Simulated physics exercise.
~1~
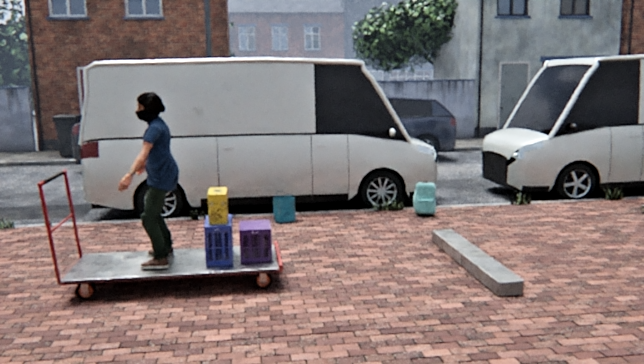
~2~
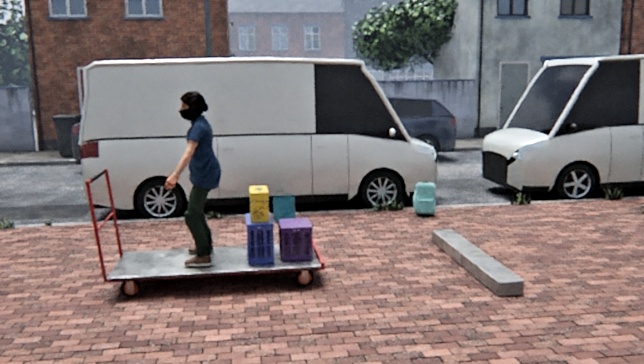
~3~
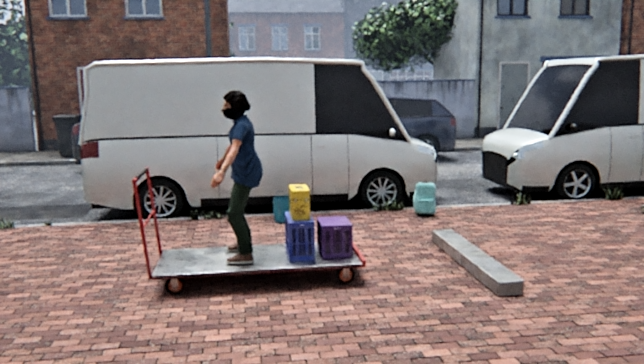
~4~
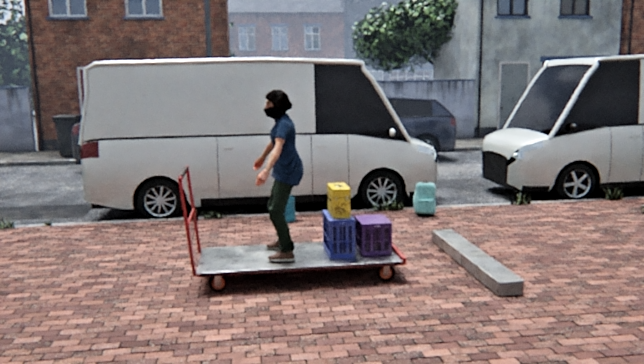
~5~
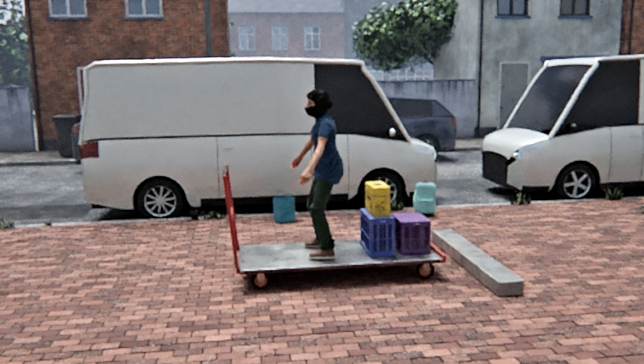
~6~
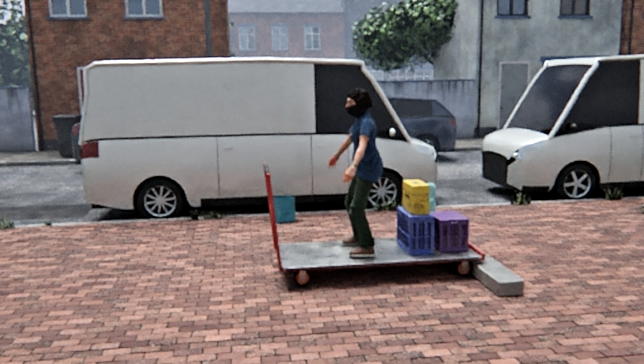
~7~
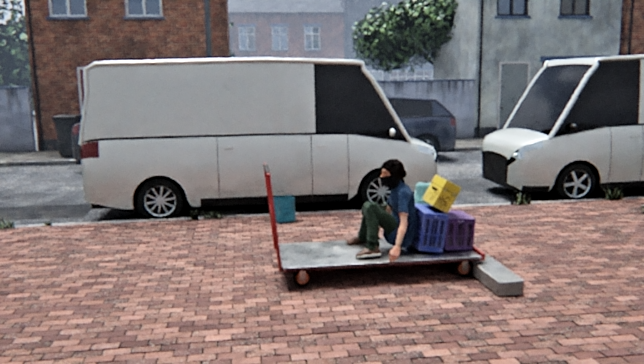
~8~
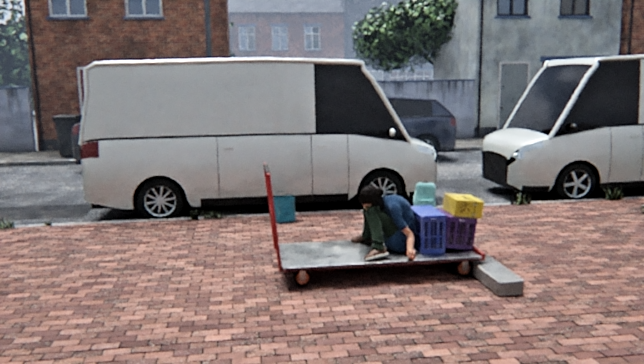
On a brick pavement, a trolley stops at a kerb; its rider slumps, the yellow box topples.
